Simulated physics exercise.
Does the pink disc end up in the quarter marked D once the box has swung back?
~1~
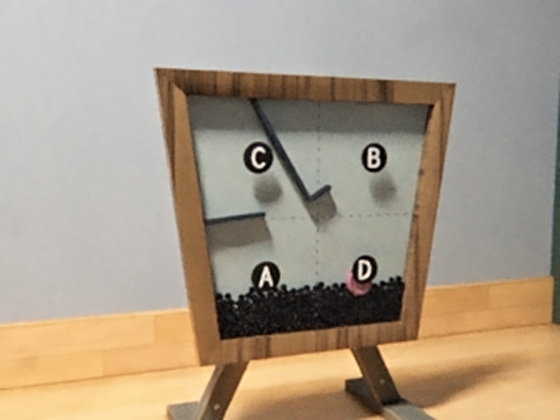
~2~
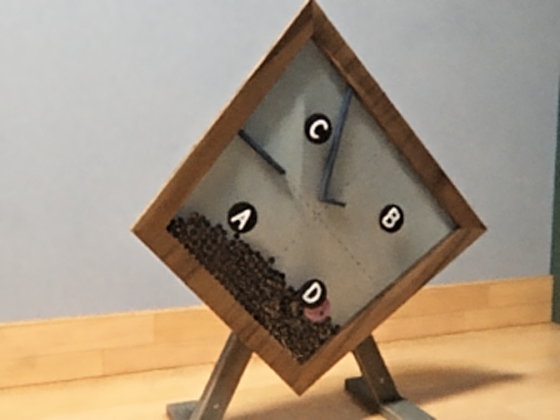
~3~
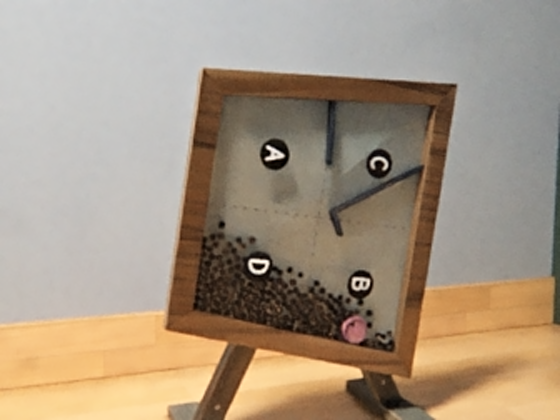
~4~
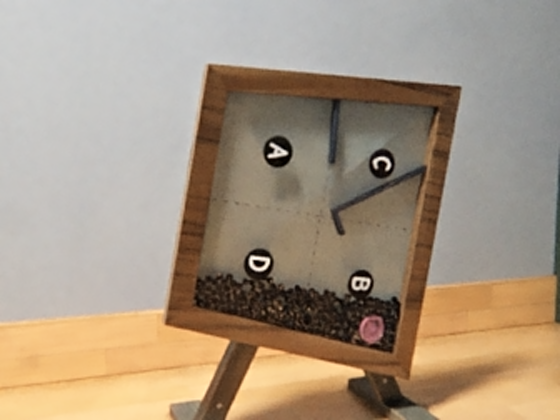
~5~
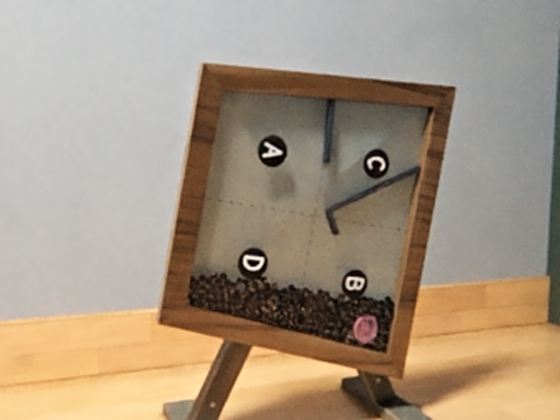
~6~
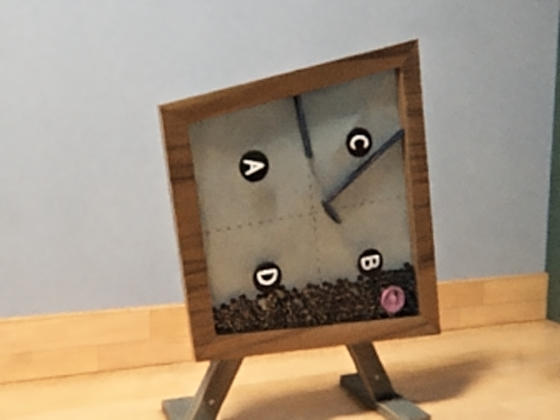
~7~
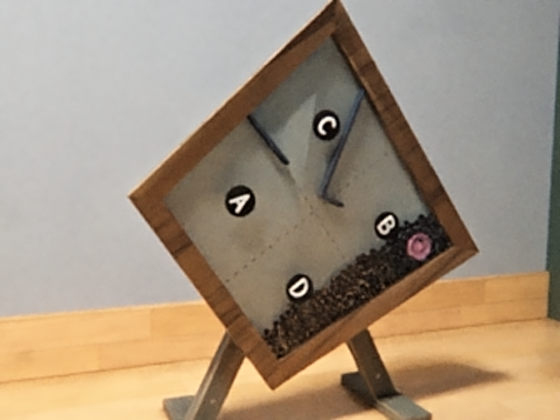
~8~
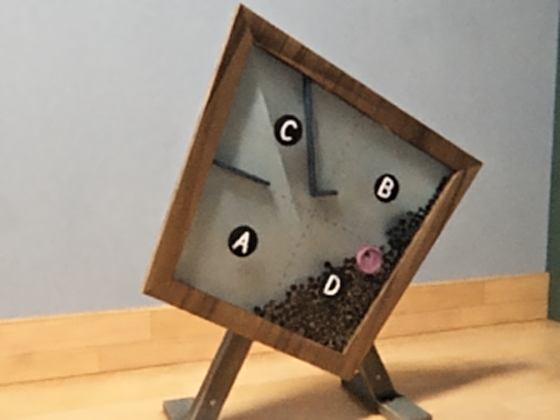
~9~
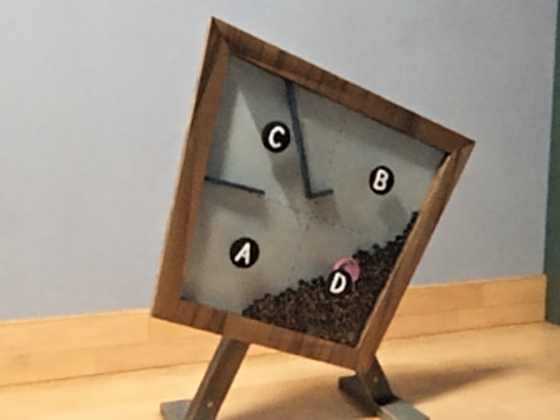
Yes, the pink disc slides over to the B quarter as the box turns, but it comes back with the black beads and ends in D.
